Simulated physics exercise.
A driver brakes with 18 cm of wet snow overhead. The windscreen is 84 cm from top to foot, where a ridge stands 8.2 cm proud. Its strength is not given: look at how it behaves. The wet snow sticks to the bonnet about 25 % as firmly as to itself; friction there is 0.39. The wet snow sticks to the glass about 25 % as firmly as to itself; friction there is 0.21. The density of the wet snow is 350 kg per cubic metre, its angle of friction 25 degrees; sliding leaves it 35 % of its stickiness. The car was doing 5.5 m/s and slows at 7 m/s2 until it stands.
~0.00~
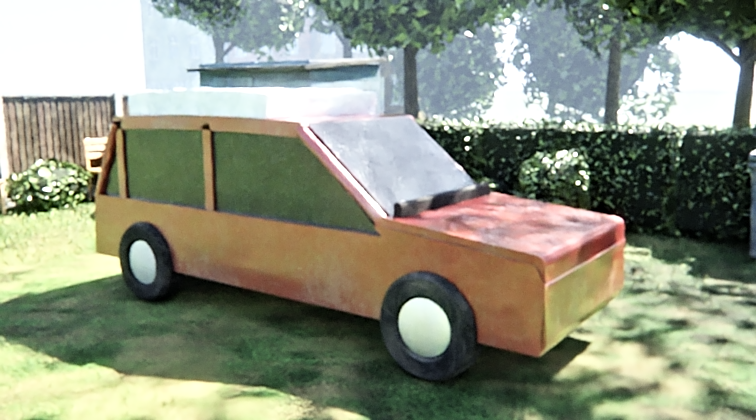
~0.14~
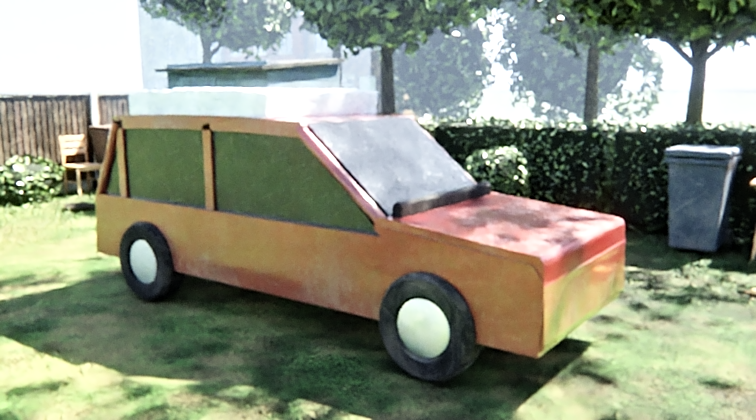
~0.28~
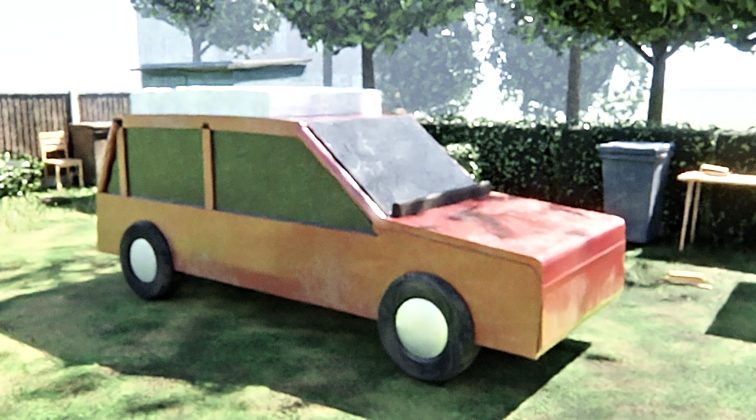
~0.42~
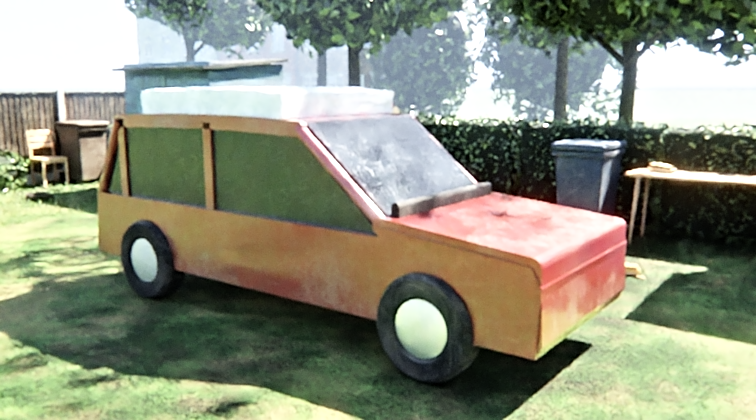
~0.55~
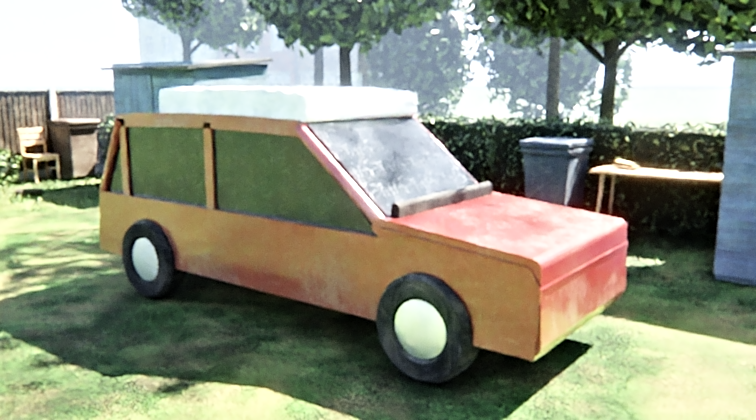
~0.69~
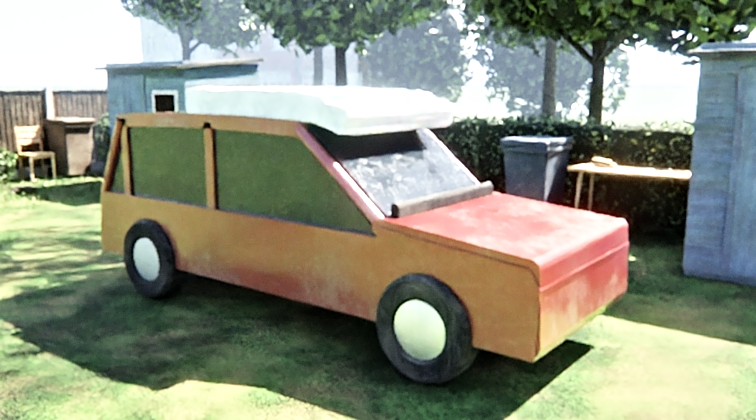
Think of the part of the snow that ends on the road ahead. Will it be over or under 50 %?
The part of the snow that ends on the road ahead is over 50 %.
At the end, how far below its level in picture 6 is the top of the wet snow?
About 70 cm.
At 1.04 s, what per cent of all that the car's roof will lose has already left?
About 100 %.
By 1.04 s, 1 % of the snow is on the roof, 41 % on the glass, 58 % on the bonnet and none has gone off the nose.
By 1.46 s, none of the snow is on the roof, none on the glass, 52 % on the bonnet and 48 % has gone off the nose.
By 1.87 s, none of the snow is on the roof, none on the glass, 11 % on the bonnet and 89 % has gone off the nose.
By 2.29 s, none of the snow is on the roof, none on the glass, 9 % on the bonnet and 91 % has gone off the nose.
By 2.39 s, at the end, none of the snow is on the roof, none on the glass, 9 % on the bonnet and 91 % has gone off the nose.
